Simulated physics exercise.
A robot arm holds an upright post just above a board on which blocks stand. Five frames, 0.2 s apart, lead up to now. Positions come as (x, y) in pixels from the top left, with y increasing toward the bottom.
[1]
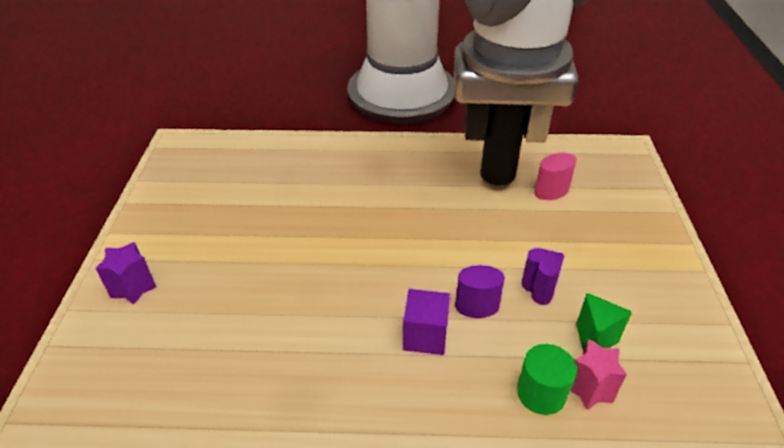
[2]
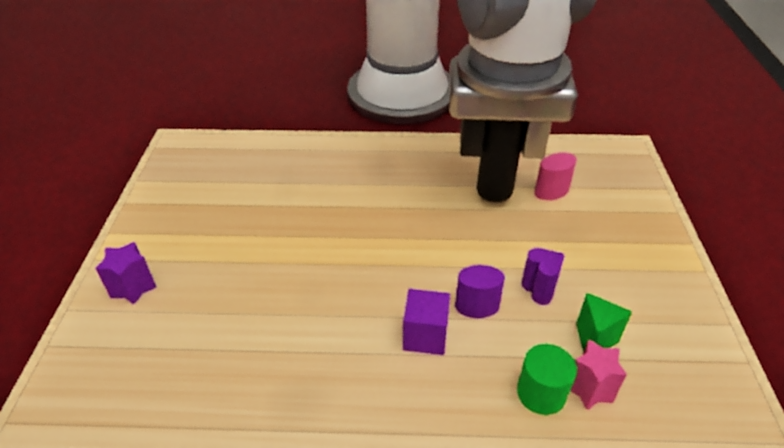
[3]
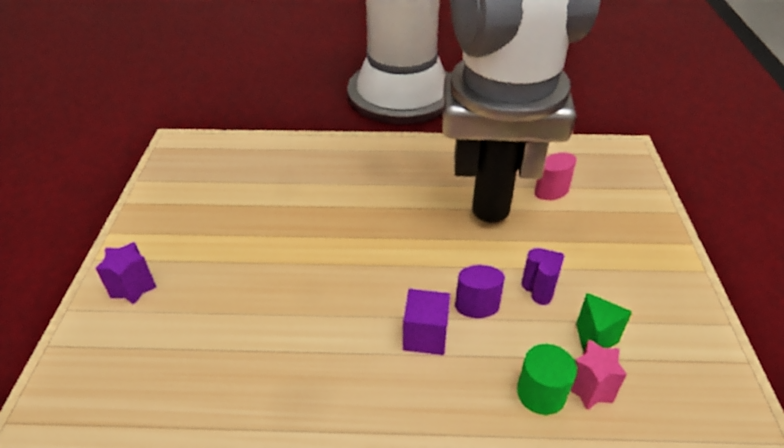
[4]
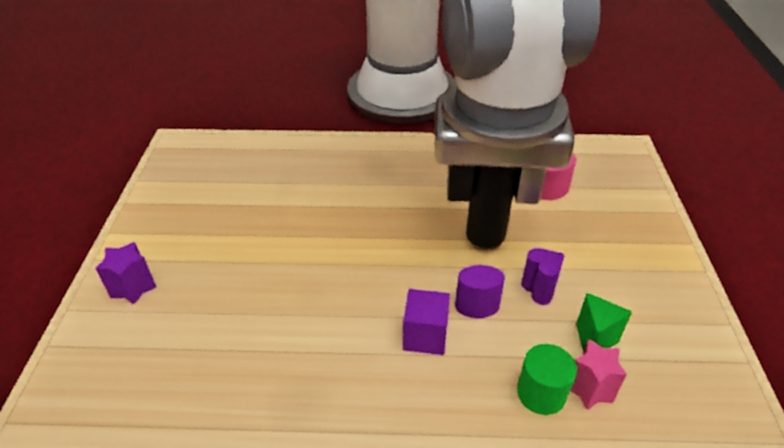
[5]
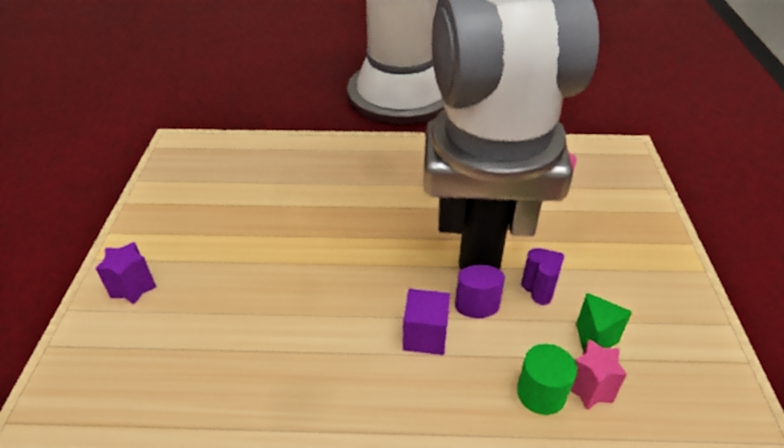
A robot arm moved its black post steadily forward and slightly left across the wooden board, ending just behind the purple rounded block, while the scattered purple, green and pink blocks stayed still.
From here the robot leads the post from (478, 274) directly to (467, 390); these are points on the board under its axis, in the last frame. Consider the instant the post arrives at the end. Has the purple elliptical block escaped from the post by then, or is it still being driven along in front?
The purple elliptical block stays in front.
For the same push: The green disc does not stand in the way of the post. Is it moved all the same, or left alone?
That block will keep its spot.
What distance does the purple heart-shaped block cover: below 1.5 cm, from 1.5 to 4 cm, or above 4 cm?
Once the path is done, the purple heart-shaped block lies within 1.5 cm of its present place.
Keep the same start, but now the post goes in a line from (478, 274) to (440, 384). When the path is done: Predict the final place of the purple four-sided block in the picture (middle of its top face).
Most likely (396, 333).
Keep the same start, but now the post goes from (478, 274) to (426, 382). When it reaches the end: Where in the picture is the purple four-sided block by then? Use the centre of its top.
The purple four-sided block ends near (382, 340).
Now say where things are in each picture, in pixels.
Lower end of the post (498, 176), tops of blocks, purple four-sided block (427, 306), purple elliptical block (482, 276), purple heart-shaped block (547, 260), green disc (551, 364), in the first frame.
Post (495, 192), blocks as before, in the second frame.
Post (491, 211), blocks as before, in the third frame.
Post (486, 236), blocks as before, in the fourth frame.
Post (479, 266), purple four-sided block (427, 306), purple elliptical block (482, 276), purple heart-shaped block (547, 260), green disc (551, 364), in the fifth frame.
What follows on the original path. One third of the way, post (476, 302); purple elliptical block (479, 311).
Two thirds of the way, post (472, 340); purple elliptical block (475, 353).
At the end, post (468, 383); purple four-sided block not moved; purple elliptical block (471, 402); purple heart-shaped block not moved; green disc not moved.
